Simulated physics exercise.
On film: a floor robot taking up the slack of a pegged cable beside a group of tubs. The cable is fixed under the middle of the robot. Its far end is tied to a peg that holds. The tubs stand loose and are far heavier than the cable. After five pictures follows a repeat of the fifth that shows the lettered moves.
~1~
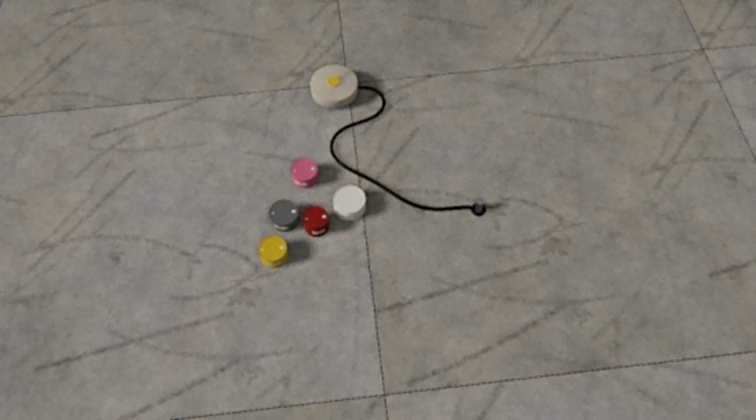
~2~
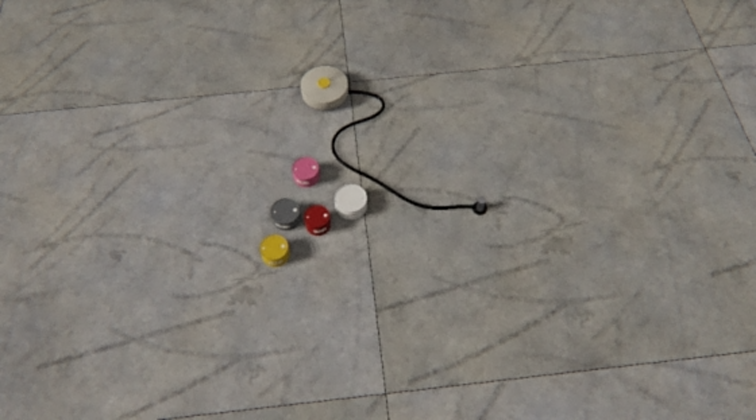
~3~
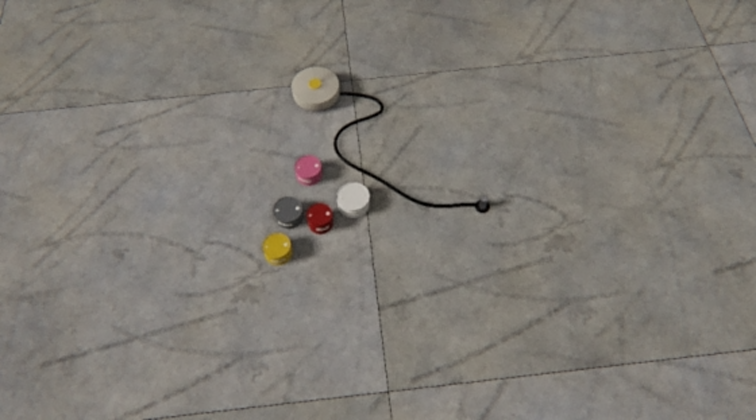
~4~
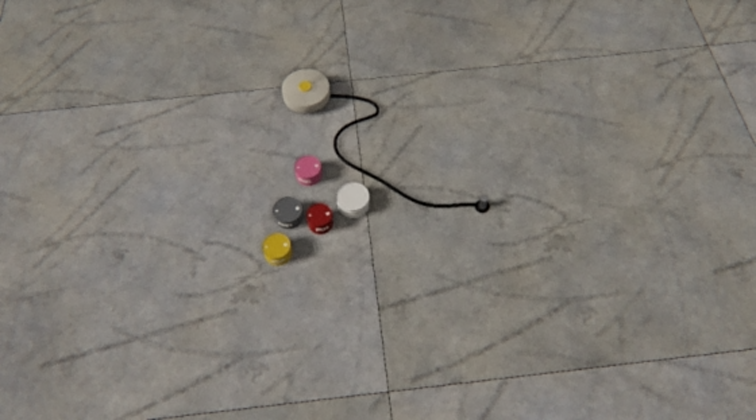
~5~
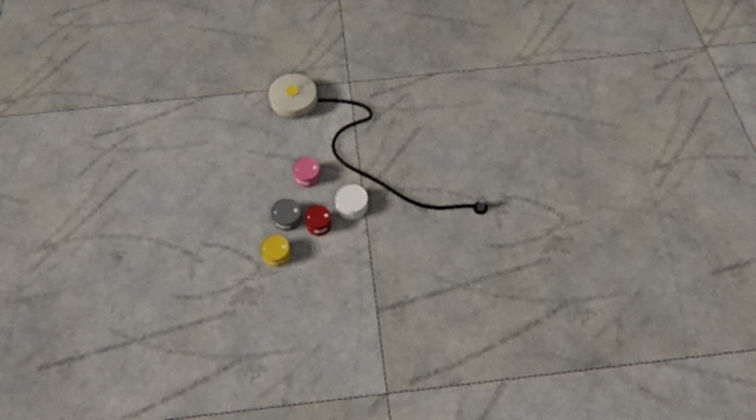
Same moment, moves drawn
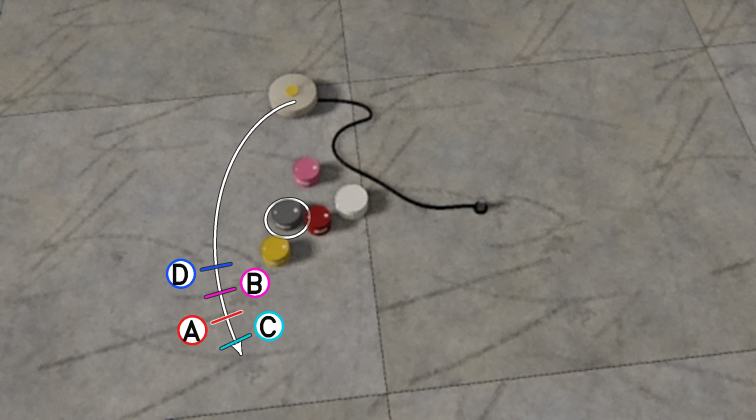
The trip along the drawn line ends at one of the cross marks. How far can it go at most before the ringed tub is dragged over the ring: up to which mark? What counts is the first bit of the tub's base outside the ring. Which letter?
Stop at A.
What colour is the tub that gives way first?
The pink tub.
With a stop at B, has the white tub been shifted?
No.
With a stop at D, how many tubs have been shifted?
The count is none.
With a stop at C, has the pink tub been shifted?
Yes.
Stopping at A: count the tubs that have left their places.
One.
On the copy, A at (227, 317); B at (220, 293); C at (236, 342); D at (216, 267); the ring at (288, 218); the route from (294, 102) via (217, 211) to (241, 354).
On A. First, robot (232, 153); grey tub (287, 215).
Then, robot (213, 235); grey tub (287, 215).
Finally, robot (225, 314); pink tub (315, 198); grey tub (287, 215); the grey tub is still in its ring.
By contrast, B is safe but short; C drags the ringed tub to (300, 229); D is safe but short.
